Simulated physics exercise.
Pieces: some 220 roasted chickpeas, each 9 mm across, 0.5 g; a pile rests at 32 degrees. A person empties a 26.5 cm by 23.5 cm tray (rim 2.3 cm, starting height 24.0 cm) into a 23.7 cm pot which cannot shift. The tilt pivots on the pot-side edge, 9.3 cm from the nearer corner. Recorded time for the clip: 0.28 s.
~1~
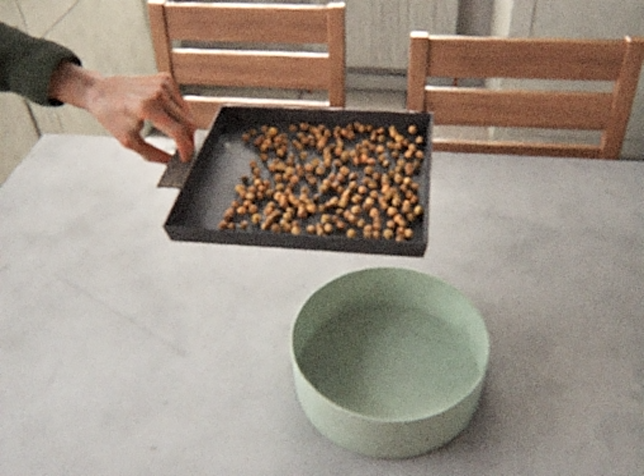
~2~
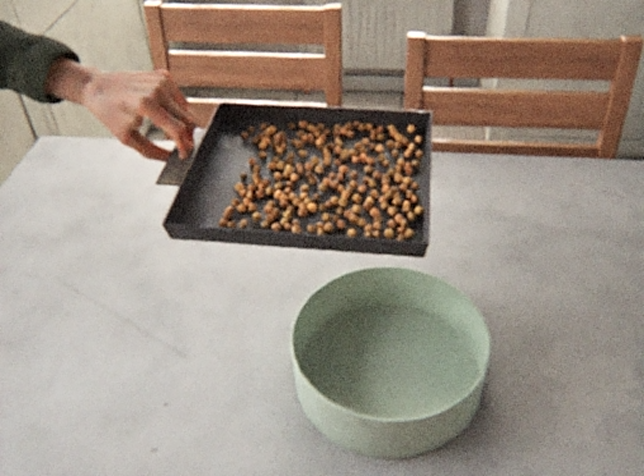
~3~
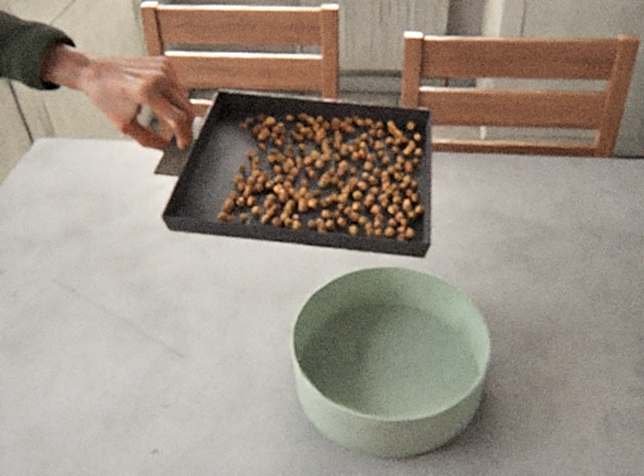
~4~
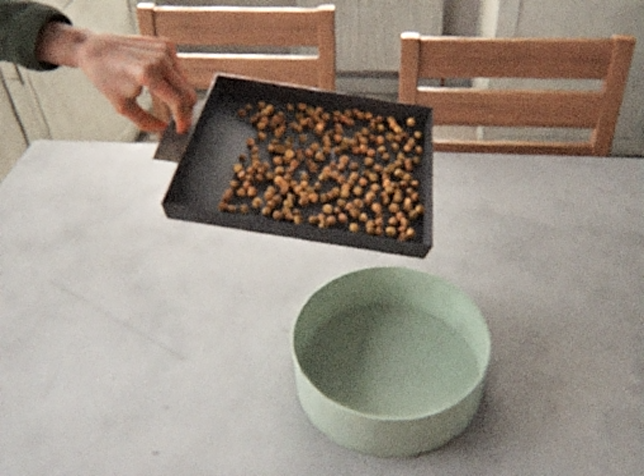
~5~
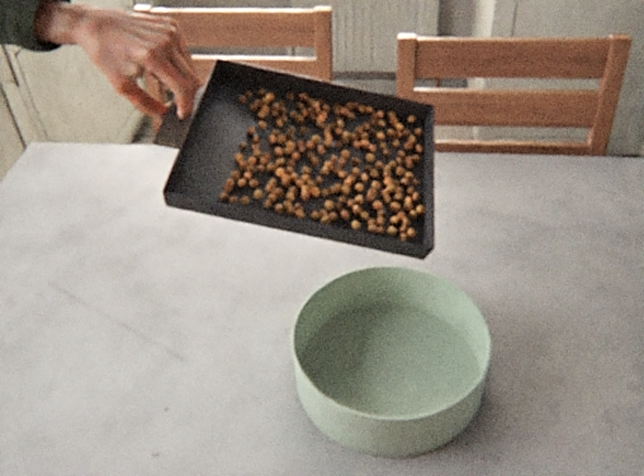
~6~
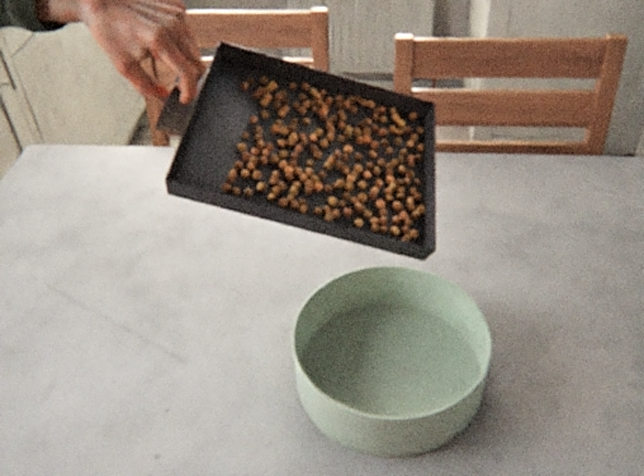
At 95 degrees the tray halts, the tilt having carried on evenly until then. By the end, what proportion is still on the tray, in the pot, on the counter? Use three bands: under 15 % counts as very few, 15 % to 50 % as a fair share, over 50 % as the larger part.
Tray: Very few; pot: The larger part; counter: A fair share.
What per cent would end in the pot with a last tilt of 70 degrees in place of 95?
5 percent.
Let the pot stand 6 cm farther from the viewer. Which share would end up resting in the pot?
In that case about 70 percent would end up there.
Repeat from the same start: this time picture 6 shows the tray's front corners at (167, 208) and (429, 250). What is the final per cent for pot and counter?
Split: Pot = 95, counter = 0.
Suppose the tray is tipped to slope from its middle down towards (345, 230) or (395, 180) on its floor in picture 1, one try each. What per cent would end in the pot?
I'd put it at roughly 95 per cent for the first tilt and roughly 20 per cent for the second.
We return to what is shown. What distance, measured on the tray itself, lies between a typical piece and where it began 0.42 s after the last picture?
By then it sits near 7 cm from where it began.
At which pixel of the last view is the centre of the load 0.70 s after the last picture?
I reckon close to (423, 184).
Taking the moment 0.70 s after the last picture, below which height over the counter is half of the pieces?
About 28 cm.
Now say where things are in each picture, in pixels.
In the first picture, tray tilt 0 degrees, front corners at (167, 224) and (424, 240); middle of the pieces at (333, 178); pot at (389, 335).
In the second picture, tray tilt 1 degrees, front corners at (167, 222) and (425, 240); middle of the pieces at (333, 176).
In the third picture, tray tilt 5 degrees, front corners at (166, 214) and (427, 241), lowest corner right front; middle of the pieces at (332, 172).
In the fourth picture, tray tilt 9 degrees, front corners at (166, 201) and (429, 243), lowest corner right front; middle of the pieces at (333, 166).
In the fifth picture, tray tilt 14 degrees, front corners at (167, 189) and (430, 245), lowest corner right front; middle of the pieces at (334, 160).
In the sixth picture, tray tilt 19 degrees, front corners at (170, 177) and (432, 247), lowest corner right front; middle of the pieces at (337, 154); pot at (390, 333).
Then, 0.42 s after the last picture, tilt 55 degrees; the tray holds 100 %, the pot 0 %.
Then, 0.70 s after the last picture, tilt 80 degrees; the tray holds 95 %, the pot 0 %.
Then, 1.09 s after the last picture, tilt 95 degrees; the tray holds 30 %, the pot 15 %.
In the end, tray 0 %, pot 75 %, counter 25 %.
